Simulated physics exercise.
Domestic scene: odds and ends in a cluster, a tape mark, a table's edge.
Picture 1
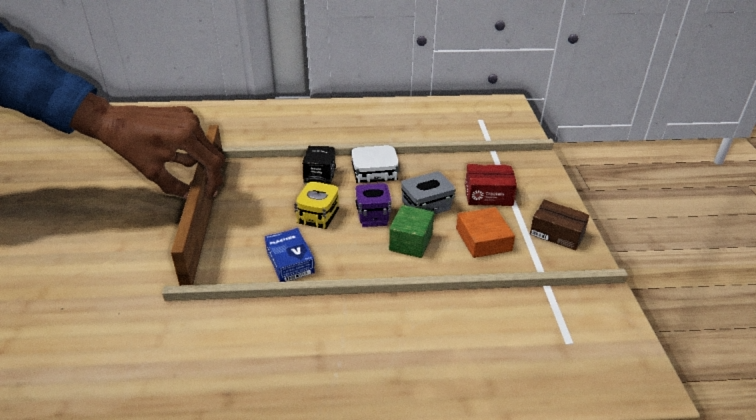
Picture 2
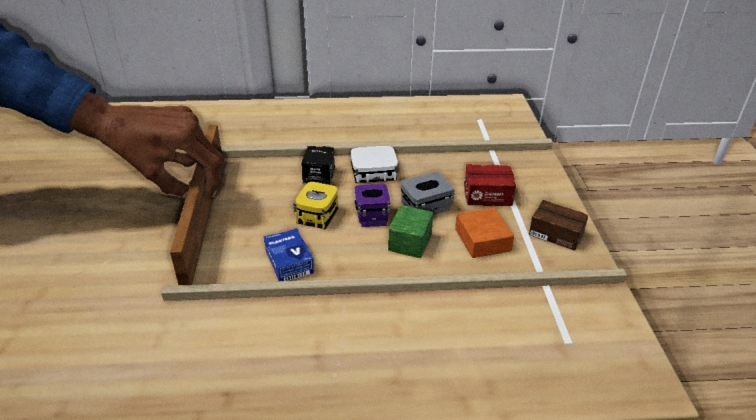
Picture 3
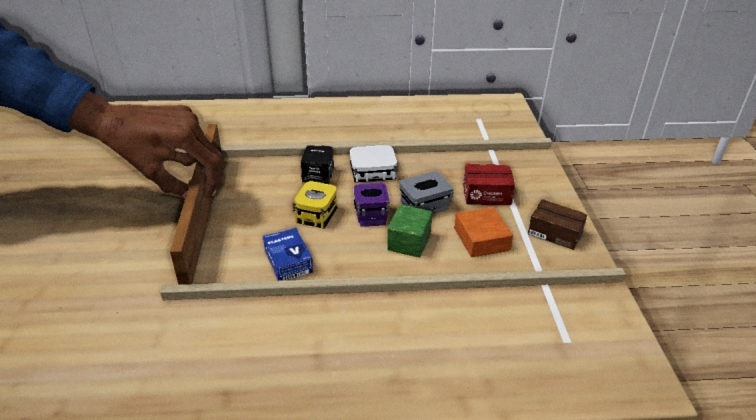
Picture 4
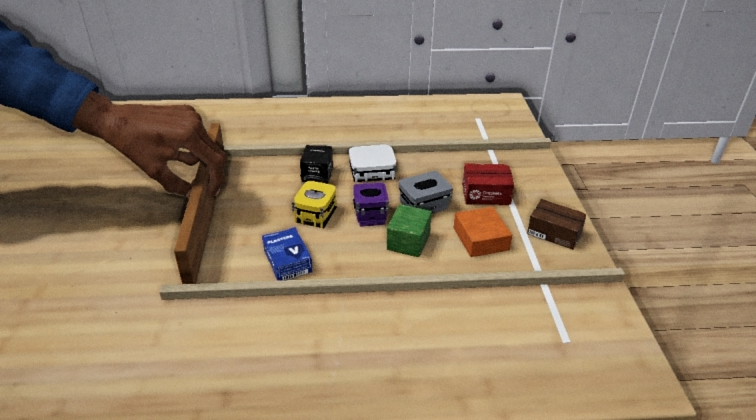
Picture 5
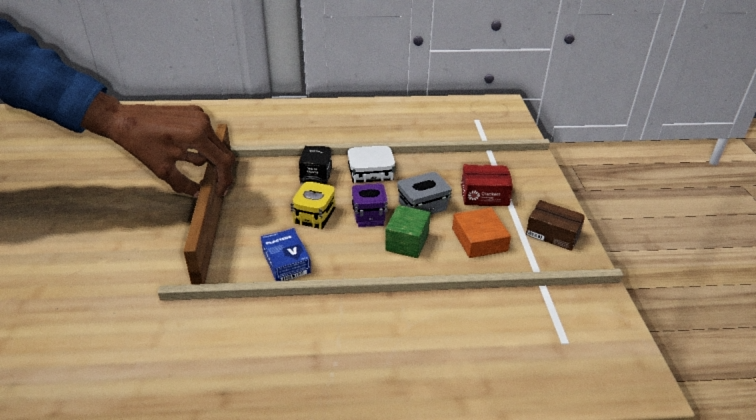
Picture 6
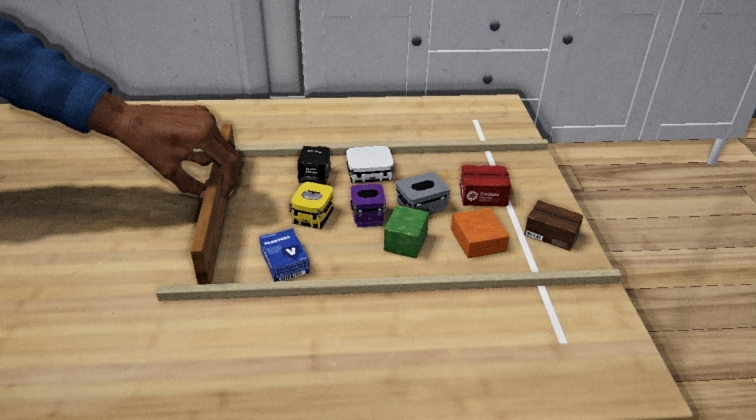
A hand holding a wooden board upright on a table, then shifting it slightly right behind ten small colourful boxes.
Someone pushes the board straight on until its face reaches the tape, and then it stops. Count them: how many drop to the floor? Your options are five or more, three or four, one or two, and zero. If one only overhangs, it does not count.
My pick is three or four.
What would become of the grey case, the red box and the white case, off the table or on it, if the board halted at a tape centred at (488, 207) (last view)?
In order, the grey case keeps its spot, then the red box goes off the edge, then the white case keeps its spot.
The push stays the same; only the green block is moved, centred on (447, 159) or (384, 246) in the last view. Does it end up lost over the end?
Results in order - down; still up.
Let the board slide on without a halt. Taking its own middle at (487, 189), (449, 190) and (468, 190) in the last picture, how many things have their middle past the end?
Place by place, 2, 0 and 1.
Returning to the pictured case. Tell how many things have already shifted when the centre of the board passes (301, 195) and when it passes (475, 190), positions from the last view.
At the first place 3, at the second 10.
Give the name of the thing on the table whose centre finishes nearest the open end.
White case.
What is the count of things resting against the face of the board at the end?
The number is 3.
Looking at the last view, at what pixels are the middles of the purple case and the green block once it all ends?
First object about (559, 198); second object about (568, 224).
Soon after, none off yet; brown box at rest near (554, 225); red box at rest near (485, 185); orange block at rest near (479, 232).
Then, none off yet; brown box at rest near (554, 225); red box moved a little near (509, 182); orange block moving near (483, 232).
Further on, none off yet; brown box moved about its own width near (594, 221); red box moved well along near (561, 167); orange block moved well along near (557, 225).
By the end, the number that fall off is three or four; fallen, grey case, orange block, red box and brown box.
